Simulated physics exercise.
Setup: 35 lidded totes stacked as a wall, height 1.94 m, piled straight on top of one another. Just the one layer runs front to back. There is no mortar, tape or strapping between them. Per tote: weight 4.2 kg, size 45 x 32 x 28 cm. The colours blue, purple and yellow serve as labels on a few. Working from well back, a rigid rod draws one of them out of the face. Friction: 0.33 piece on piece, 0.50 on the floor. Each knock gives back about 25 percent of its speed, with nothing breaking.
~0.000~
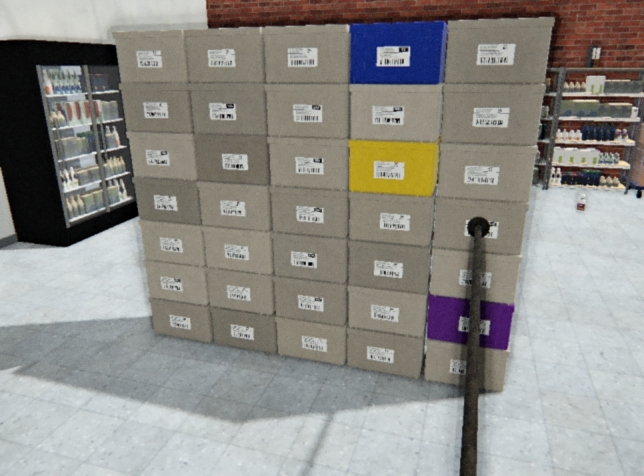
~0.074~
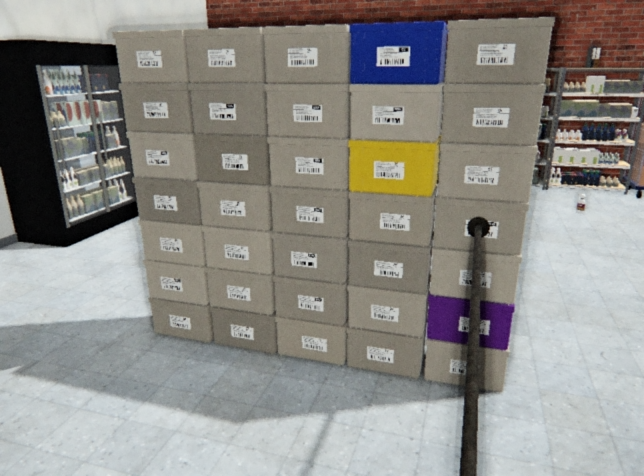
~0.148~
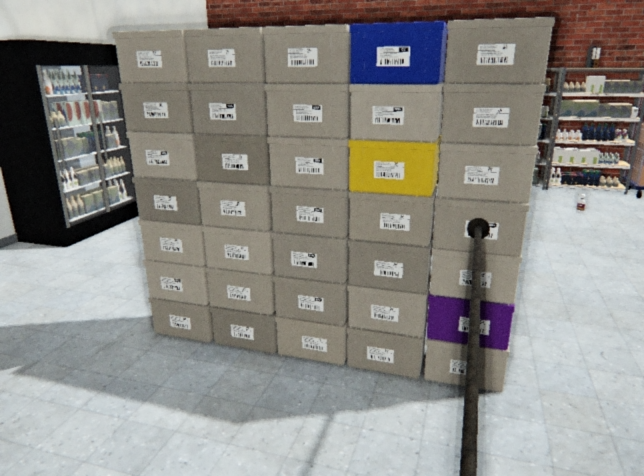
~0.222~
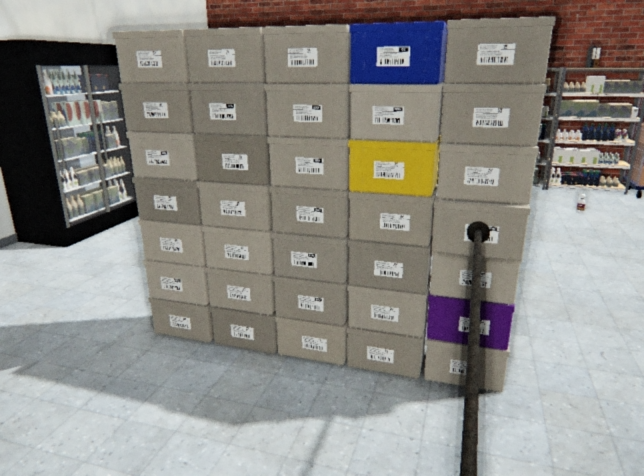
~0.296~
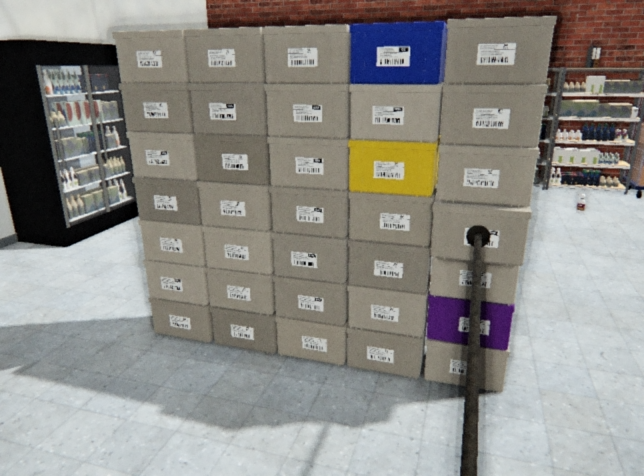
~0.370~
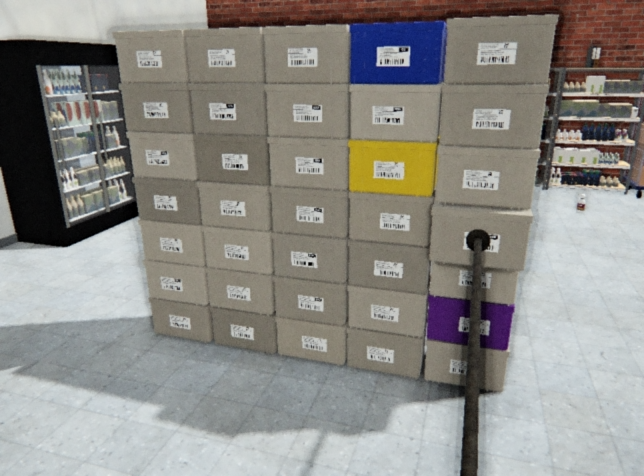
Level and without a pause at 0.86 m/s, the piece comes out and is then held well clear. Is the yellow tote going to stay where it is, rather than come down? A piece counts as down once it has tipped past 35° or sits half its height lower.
Yes, it keeps its place.
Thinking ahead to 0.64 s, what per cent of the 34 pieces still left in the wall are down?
0 per cent at that moment.
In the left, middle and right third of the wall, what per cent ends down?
From the left: 0, then 0, then 20 percent.
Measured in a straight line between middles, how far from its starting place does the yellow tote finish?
Net straight-line distance: Approx. 0 cm.
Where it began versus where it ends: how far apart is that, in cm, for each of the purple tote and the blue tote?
Moved: Purple 0, blue 0.
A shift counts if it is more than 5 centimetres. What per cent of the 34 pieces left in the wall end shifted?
Result: 10 per cent.
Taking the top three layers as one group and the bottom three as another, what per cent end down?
For the top it's 20 in a hundred, for the bottom 0 in a hundred.
After 0.64 s, none of the 34 other totes down, 6 disturbed; yellow tote unmoved; purple tote leaning 5°.
After 1.88 s, none of the 34 other totes down, 5 disturbed; yellow tote unmoved; purple tote shifted 32 mm.
After 2.64 s, 3 of the 34 other totes down; yellow tote unmoved.
At rest (3.4 s), 3 of the 34 other totes down; yellow tote unmoved; blue tote unmoved; purple tote unmoved. As the last picture would show them, middles, yellow tote near (395, 163), blue tote near (399, 55).
